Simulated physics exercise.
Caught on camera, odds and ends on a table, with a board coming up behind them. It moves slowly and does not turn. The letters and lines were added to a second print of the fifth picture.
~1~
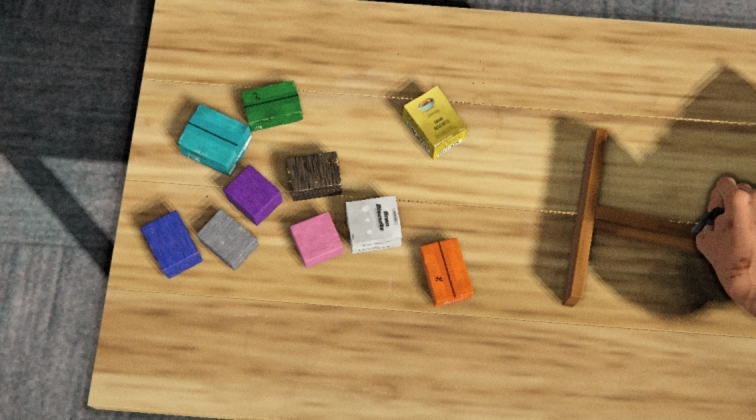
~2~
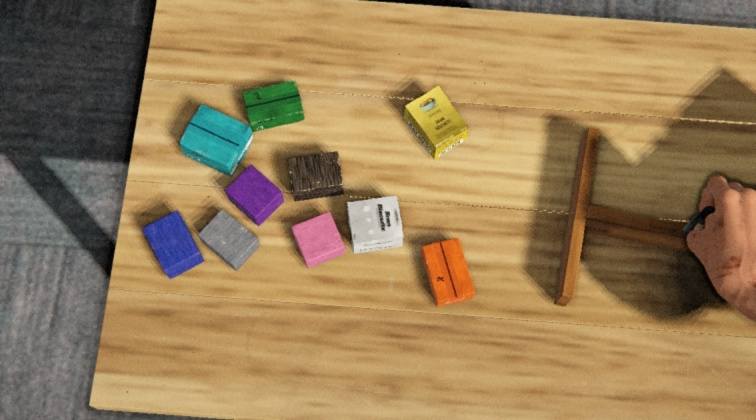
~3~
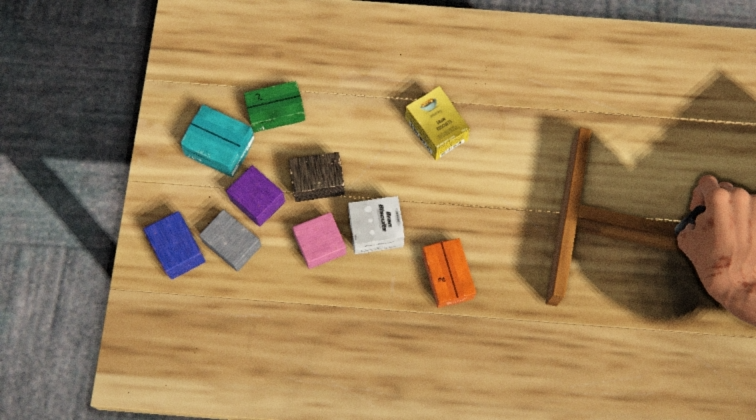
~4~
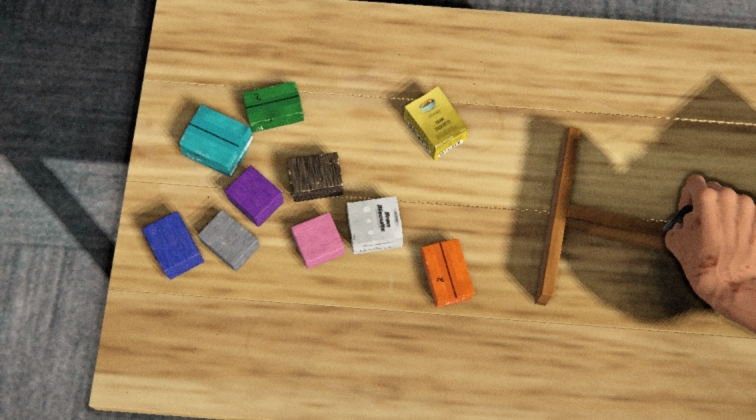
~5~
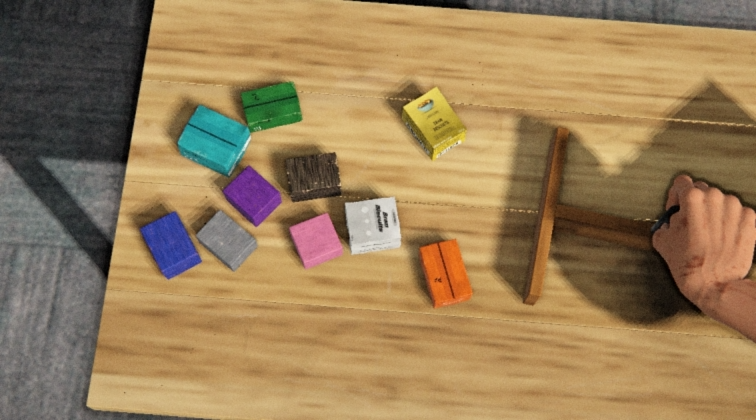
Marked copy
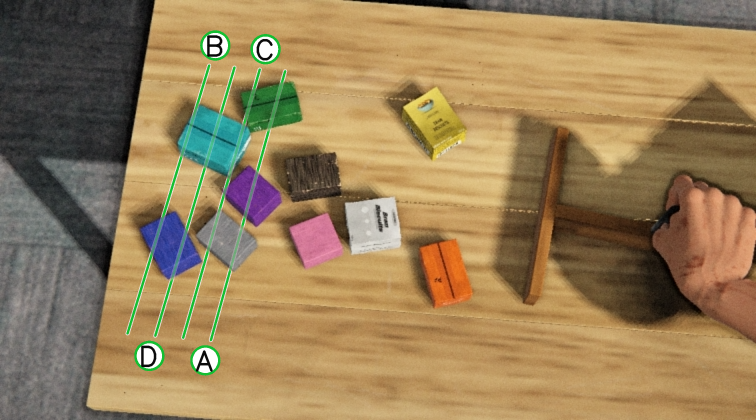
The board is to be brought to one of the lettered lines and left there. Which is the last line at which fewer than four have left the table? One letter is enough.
It should halt at D.
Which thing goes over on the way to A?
The blue block goes over.
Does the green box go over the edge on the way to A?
No.
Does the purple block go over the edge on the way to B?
Yes.
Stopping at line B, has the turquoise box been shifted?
Yes.
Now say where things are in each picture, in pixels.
The first picture shows black block (315, 176); grey block (228, 240); yellow packet (435, 123).
The second picture shows board (582, 210); green box (274, 106).
The third picture shows board (572, 209); purple block (256, 196).
The fourth picture shows board (561, 209); orange box (447, 273).
The fifth picture shows board (550, 209); turquoise box (215, 141); black block (314, 177); grey block (227, 241).
On the marked copy, A at (250, 199); B at (170, 193); C at (223, 197); D at (197, 195).
Following D. Soon after the start, board (421, 199); yellow packet (403, 114); orange box (381, 269).
Later, board (295, 189); blue block (138, 247); grey block (178, 245).
In the end, board (196, 182); blue block over the edge; grey block over the edge; two fallen.
As for the rest, A is within the limit but short; B drops four; C is within the limit but short.
